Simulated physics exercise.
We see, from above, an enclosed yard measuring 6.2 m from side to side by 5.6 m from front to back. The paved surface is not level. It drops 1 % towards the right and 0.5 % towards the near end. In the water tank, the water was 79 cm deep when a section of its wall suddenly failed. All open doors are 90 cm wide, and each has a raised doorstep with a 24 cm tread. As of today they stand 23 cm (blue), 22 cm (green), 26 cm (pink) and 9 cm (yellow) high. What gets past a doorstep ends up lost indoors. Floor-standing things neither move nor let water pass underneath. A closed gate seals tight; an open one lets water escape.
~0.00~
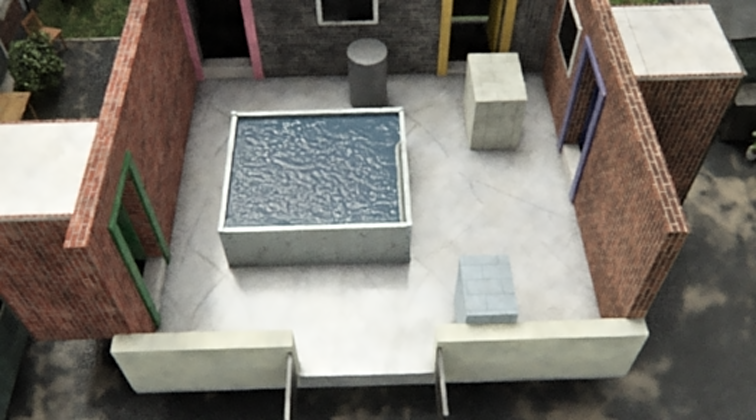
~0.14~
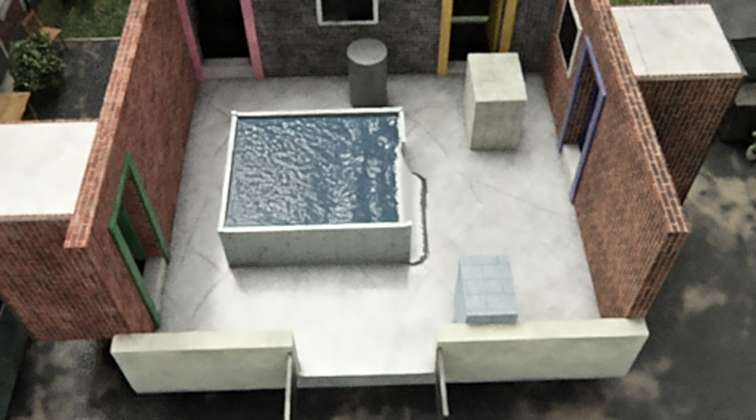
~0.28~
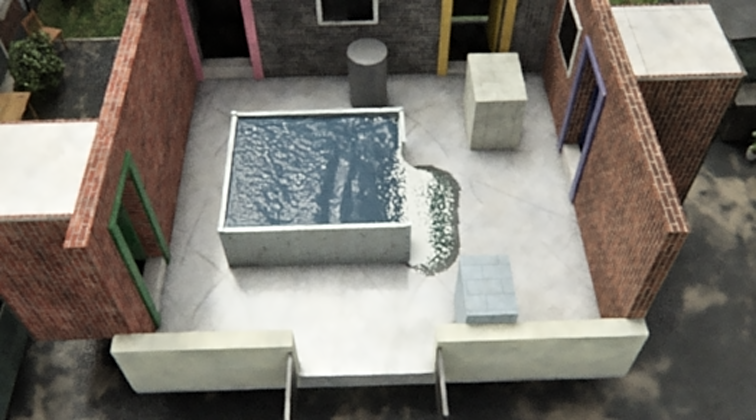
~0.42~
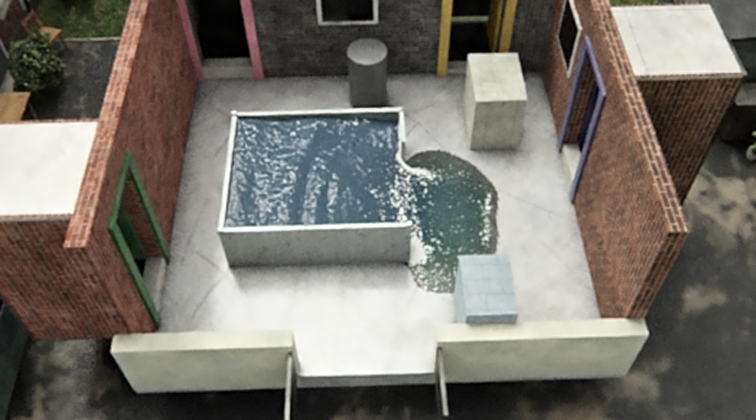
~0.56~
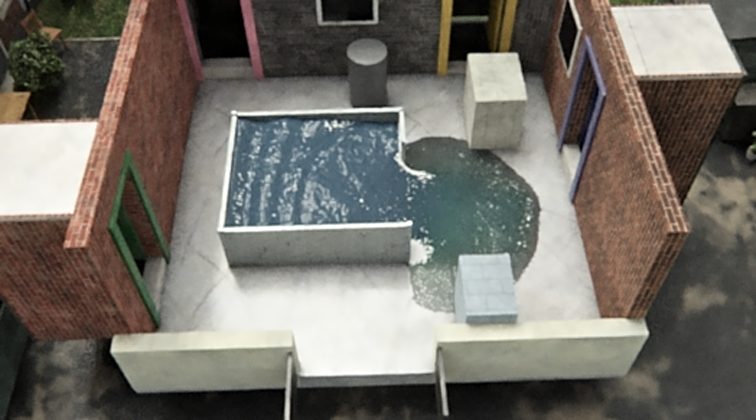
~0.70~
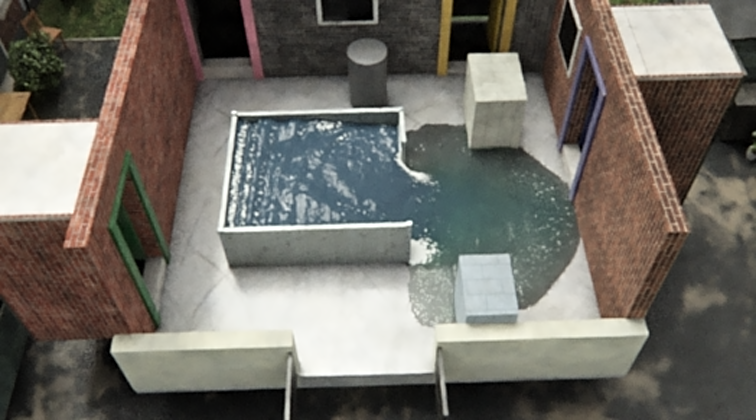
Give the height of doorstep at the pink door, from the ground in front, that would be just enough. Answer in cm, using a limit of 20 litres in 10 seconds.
Close to 12 cm.
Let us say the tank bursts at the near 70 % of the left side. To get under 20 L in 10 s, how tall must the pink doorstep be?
At least roughly 32 centimetres tall.
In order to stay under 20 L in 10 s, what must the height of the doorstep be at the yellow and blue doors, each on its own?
Roughly 18 cm at yellow and 36 cm at blue.
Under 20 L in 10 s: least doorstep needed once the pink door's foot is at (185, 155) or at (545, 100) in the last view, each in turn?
About 11.0 and 30 cm.
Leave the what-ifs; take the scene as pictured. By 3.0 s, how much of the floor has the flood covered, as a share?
Approximately 45 % of the floor.
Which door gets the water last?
Green, last of all.
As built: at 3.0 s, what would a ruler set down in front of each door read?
Door by door in centimetres - blue 34, green 0, pink 0, yellow 13.
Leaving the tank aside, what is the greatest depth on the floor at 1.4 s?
49 cm.
After 1.4 s water covers 30 % of the floor, deepest (49 cm) near (576, 233); it has not reached the pink door.
After 3.0 s water covers 45 % of the floor, deepest (60 cm) near (525, 353); it has not reached the pink door.
After 10.0 s water covers 100 % of the floor, deepest (20 cm) near (540, 79); 11 cm at the pink door, 0 litres in over its 26 cm doorstep.
At the pink door as built, the water arrived by 4.9 s and peaked near 17 cm at 7.6 s.
With a doorstep of 9.5 cm, 44 litres would have come in within the 10 s; with 13.5 cm, 11 litres. So under 20 litres takes about 12 cm.
